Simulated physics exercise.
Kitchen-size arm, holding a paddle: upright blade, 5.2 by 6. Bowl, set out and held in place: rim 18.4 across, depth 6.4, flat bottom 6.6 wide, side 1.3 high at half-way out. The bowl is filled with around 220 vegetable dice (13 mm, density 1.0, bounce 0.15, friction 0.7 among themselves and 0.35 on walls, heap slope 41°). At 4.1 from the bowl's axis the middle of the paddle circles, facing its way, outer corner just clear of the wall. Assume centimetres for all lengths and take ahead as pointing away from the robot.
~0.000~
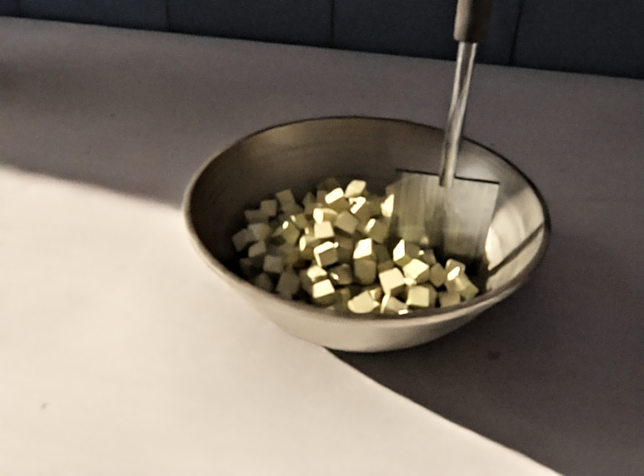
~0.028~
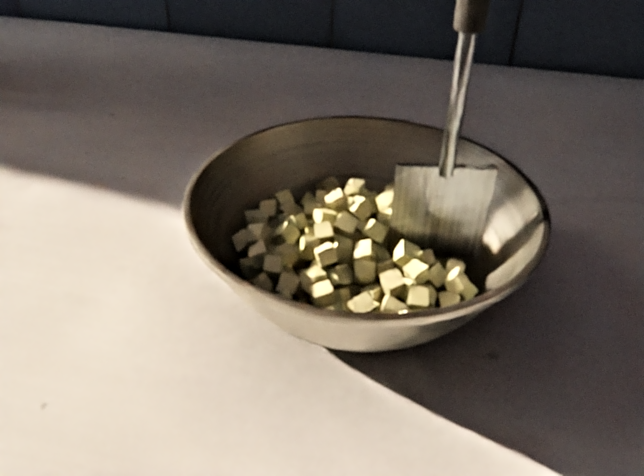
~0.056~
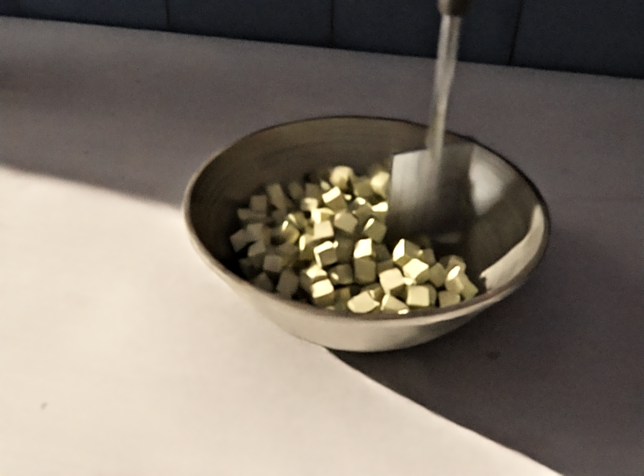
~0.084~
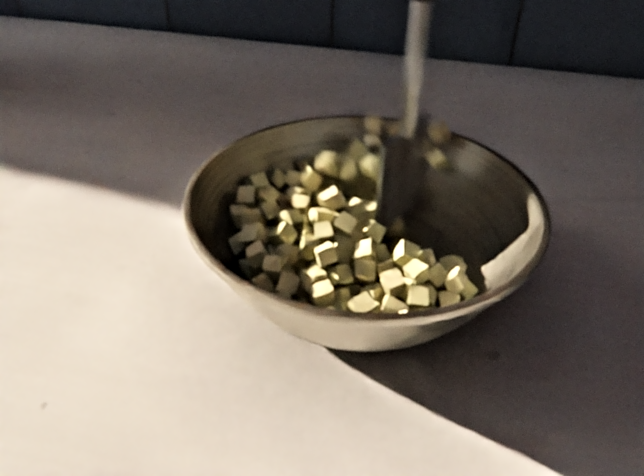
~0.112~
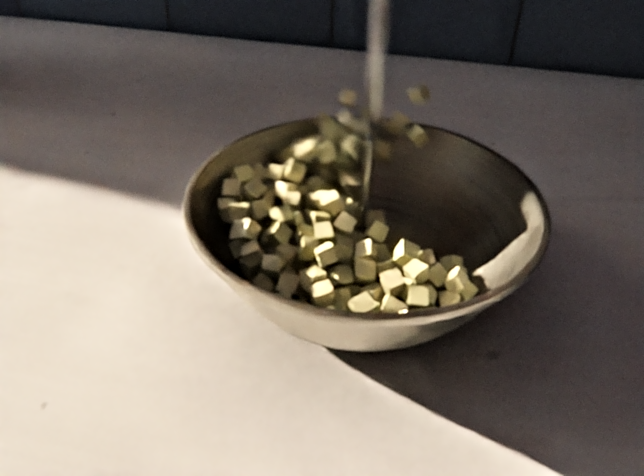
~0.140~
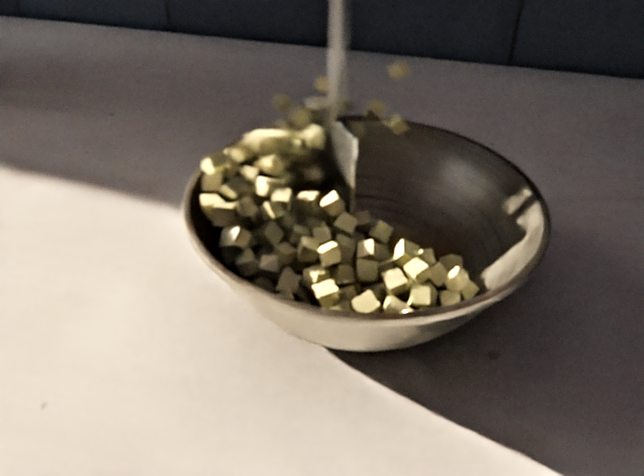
A flat metal paddle swept leftward around the back of a metal bowl of pale yellow cubes, pushing them into a heap along the left side while a few flew up above the rim.
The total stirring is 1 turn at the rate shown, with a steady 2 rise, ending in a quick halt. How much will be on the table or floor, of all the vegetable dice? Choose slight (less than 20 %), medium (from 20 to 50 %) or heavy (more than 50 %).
The share is medium.
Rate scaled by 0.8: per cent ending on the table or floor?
I'd say about 25 %.
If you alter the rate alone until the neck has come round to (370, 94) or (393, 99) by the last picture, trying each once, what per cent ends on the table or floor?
Close to 25 and 20 in a hundred.
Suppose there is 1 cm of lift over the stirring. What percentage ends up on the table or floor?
Around 40 %.
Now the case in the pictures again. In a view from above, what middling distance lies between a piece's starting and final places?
Some 7 centimetres or so.
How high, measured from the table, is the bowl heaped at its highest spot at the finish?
The peak stands near 5.0 centimetres up.
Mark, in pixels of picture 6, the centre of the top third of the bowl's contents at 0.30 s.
It is centred roughly at (428, 280).
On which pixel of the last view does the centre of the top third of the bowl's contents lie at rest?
It is centred near (358, 255).
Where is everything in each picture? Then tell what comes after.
The first frame shows the paddle neck at (451, 150), 0° round; upper third of the load around (341, 241), from x 245 to 465, top at y 185; 220 in the bowl.
The second frame shows the paddle neck at (451, 140), 10° round; upper third of the load around (341, 238), from x 245 to 465, top at y 185.
The third frame shows the paddle neck at (438, 120), 38° round; upper third of the load around (343, 222), from x 245 to 465, top at y 160.
The fourth frame shows the paddle neck at (410, 103), 67° round; upper third of the load around (331, 199), from x 240 to 465, top at y 125.
The fifth frame shows the paddle neck at (374, 94), 96° round; upper third of the load around (316, 190), from x 230 to 465, top at y 95; 219 in the bowl, 1 in flight or on the tool.
The sixth frame shows the paddle neck at (337, 93), 125° round; upper third of the load around (282, 186), from x 210 to 465, top at y 70; 217 in the bowl, 3 in flight or on the tool.
After 0.22 s, 211° round, highest piece 11 above the table; 195 in the bowl, 25 in flight or on the tool.
After 0.30 s, 296° round, highest piece 10 above the table; 168 in the bowl, 16 on the table or floor, 36 in flight or on the tool.
After 0.54 s, 0° round, highest piece 5 above the table; 148 in the bowl, 72 on the table or floor.
After 1.24 s, 0° round, highest piece 5 above the table; 148 in the bowl, 72 on the table or floor.
In the end, 148 in the bowl, 72 on the table or floor. That is 33 % on the table or floor.
